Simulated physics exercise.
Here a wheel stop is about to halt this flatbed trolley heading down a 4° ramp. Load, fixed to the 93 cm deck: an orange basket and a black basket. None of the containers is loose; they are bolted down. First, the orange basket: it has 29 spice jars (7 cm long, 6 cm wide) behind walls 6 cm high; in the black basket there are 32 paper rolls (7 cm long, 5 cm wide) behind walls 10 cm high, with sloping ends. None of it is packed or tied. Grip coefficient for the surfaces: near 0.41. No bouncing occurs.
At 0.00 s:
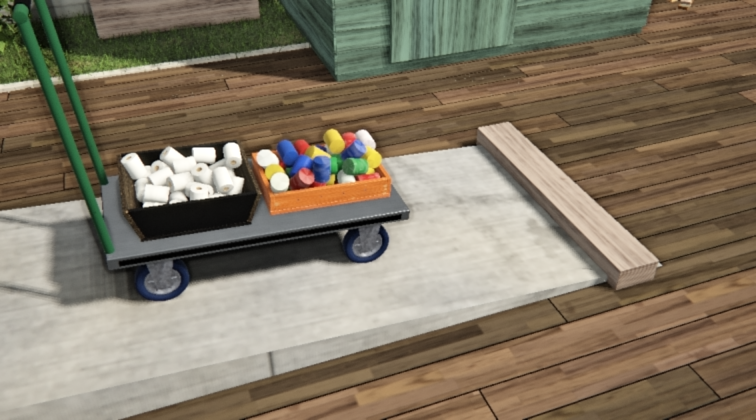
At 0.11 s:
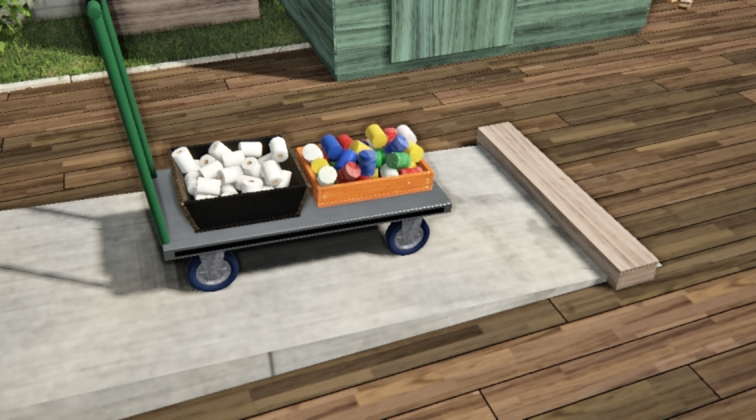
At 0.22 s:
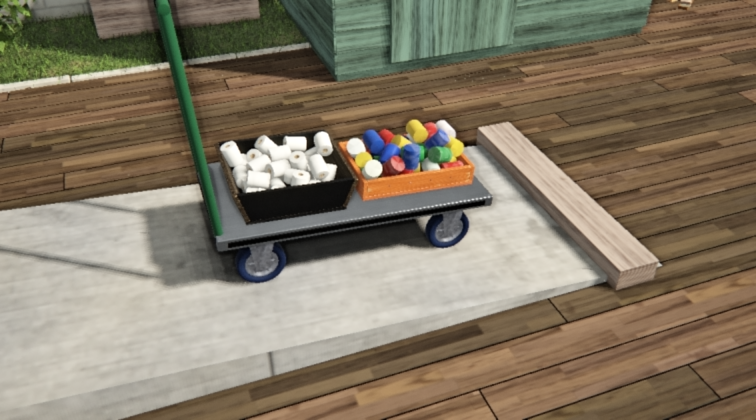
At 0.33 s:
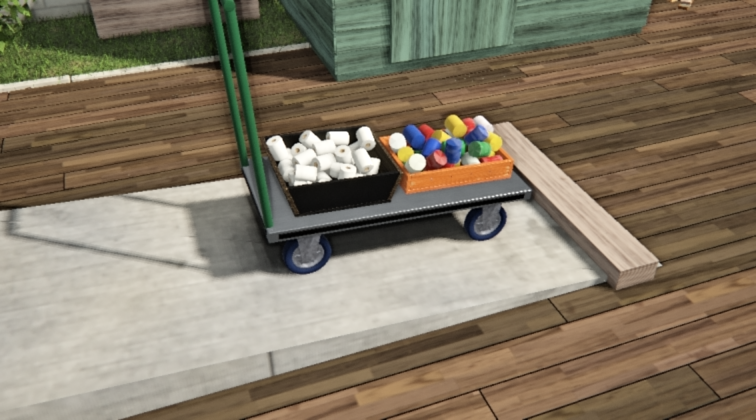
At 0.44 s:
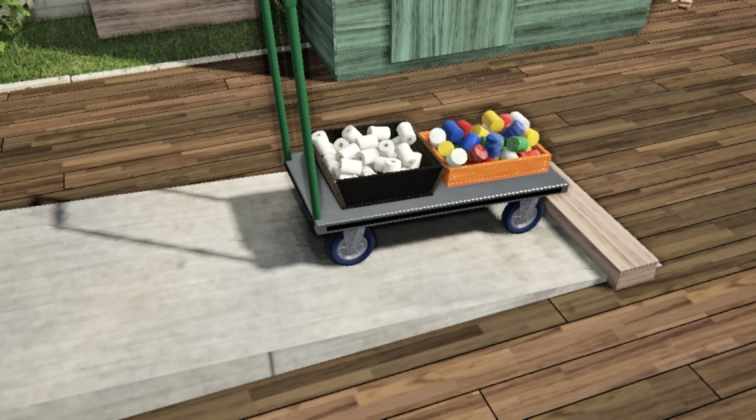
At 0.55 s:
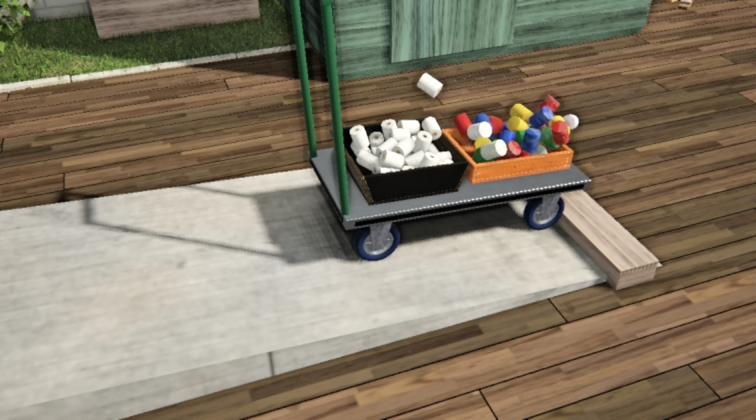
A flatbed trolley carrying two baskets rolls right to a wooden stop, jolting its load upward.
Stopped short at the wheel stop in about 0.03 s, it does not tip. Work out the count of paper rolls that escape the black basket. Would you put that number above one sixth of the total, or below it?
Below one sixth.
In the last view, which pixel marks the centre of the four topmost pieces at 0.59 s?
They are centred near pixel (529, 71).
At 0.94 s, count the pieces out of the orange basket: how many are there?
The orange basket is at around 16.
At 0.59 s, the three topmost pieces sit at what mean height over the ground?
Close to 68 cm up.
After 0.59 s, orange basket 24 in, 5 out and black basket 31 in, 1 out.
After 0.71 s, orange basket 19 in, 10 out and black basket 31 in, 1 out.
After 0.94 s, orange basket 14 in, 15 out and black basket 31 in, 1 out.
Final count (at 1.45 s), orange basket 13 in, 16 out and black basket 31 in, 1 out. Asked share, 1 of 32, 3 per cent.
